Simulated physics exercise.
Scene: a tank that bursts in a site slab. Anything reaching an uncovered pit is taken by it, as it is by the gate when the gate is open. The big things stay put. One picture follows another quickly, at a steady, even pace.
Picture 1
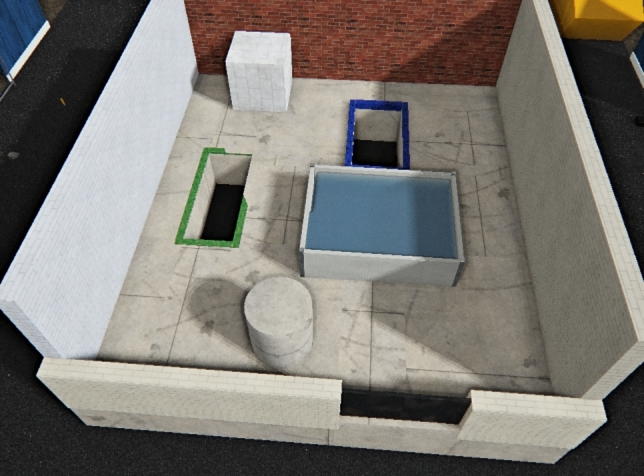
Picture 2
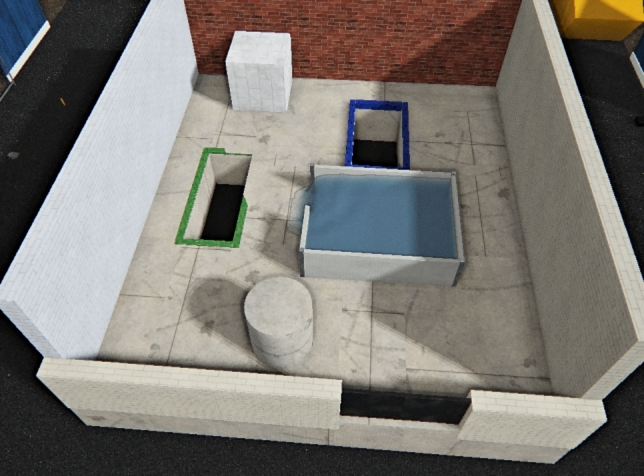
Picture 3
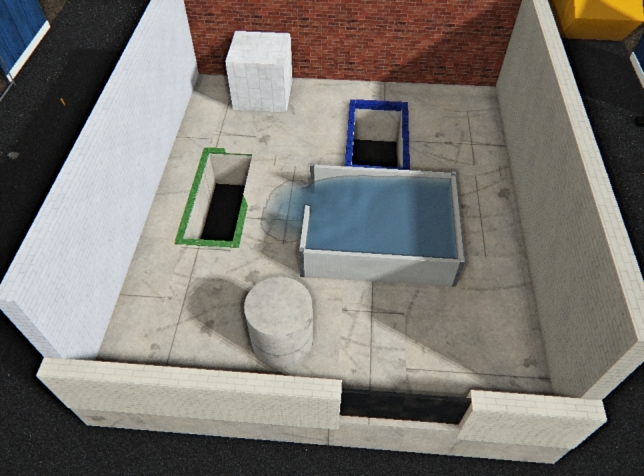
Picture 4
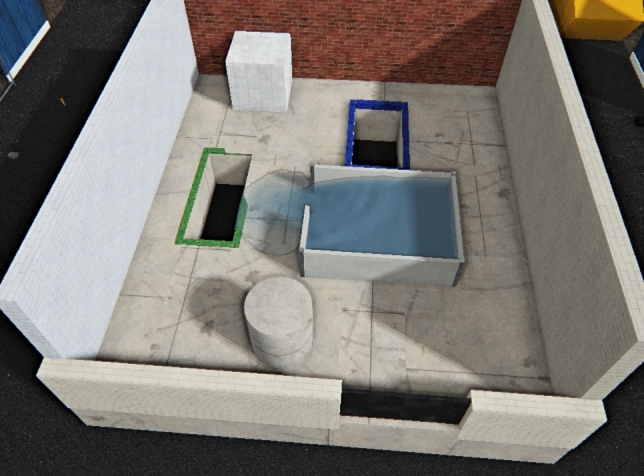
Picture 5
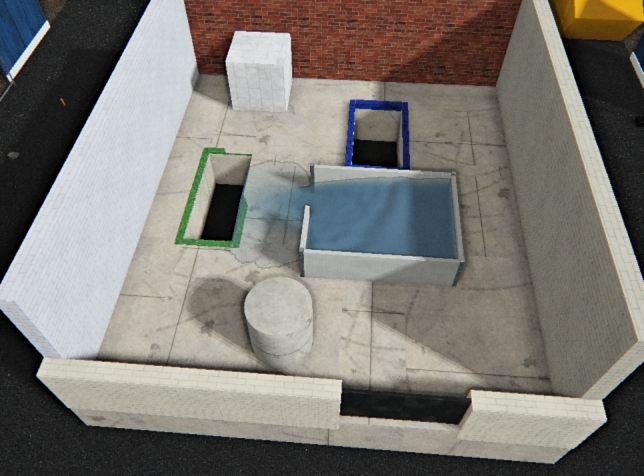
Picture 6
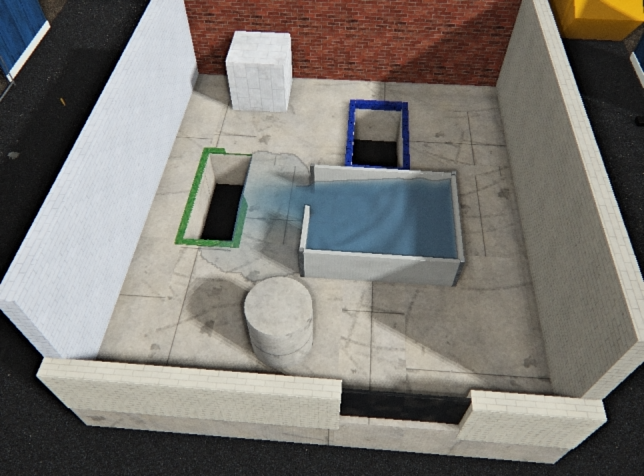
A walled concrete site slab with a brick wall at the back is seen from high above its front edge. A pale tank of blue water stands right of centre, with a green-edged opening to its left, a blue-edged one behind, a white block at back left and a pale cylinder in front. The tank's left side opens and water pours leftward to the green edging, then spreads along it, while the camera stays still.
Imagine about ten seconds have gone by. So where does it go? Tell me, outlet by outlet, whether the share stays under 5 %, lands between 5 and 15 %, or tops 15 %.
Outcome: The gate ends up with a share that stays below five per cent. The blue pit ends up with a share that stays below five per cent. The green pit ends up with a share topping fifteen per cent.
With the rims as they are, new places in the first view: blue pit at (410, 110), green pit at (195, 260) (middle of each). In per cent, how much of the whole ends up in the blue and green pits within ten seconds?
Roughly: Blue pit 0 %, green pit 40 %.
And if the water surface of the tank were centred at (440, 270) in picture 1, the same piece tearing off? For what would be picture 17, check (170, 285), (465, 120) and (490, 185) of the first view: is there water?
In order: Inundated, then unflooded, then unflooded.
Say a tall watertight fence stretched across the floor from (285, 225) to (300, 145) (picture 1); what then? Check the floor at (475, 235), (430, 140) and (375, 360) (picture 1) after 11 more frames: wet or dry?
In the order given, the spots are spared, spared and spared.
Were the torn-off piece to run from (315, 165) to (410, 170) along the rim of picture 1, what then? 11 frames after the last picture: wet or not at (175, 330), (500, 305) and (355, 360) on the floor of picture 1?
In the order asked: Out of reach, out of reach, out of reach.
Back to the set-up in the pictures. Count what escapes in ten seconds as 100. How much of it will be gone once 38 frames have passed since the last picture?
Result, approximate: 80 per cent.
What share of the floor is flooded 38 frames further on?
Estimated share: About 20 %.
A moment on, water covers 10 % of the floor; the gate 0 %, the blue pit 0 %, the green pit 13 %.
Next, water covers 15 % of the floor; the gate 0 %, the blue pit 0 %, the green pit 25 %.
Then, water covers 15 % of the floor; the gate 0 %, the blue pit 0 %, the green pit 39 %.
Later, water covers 20 % of the floor; the gate 0 %, the blue pit 0 %, the green pit 55 %.
In the end, water covers 30 % of the floor; the gate 0 %, the blue pit 0 %, the green pit 69 %.
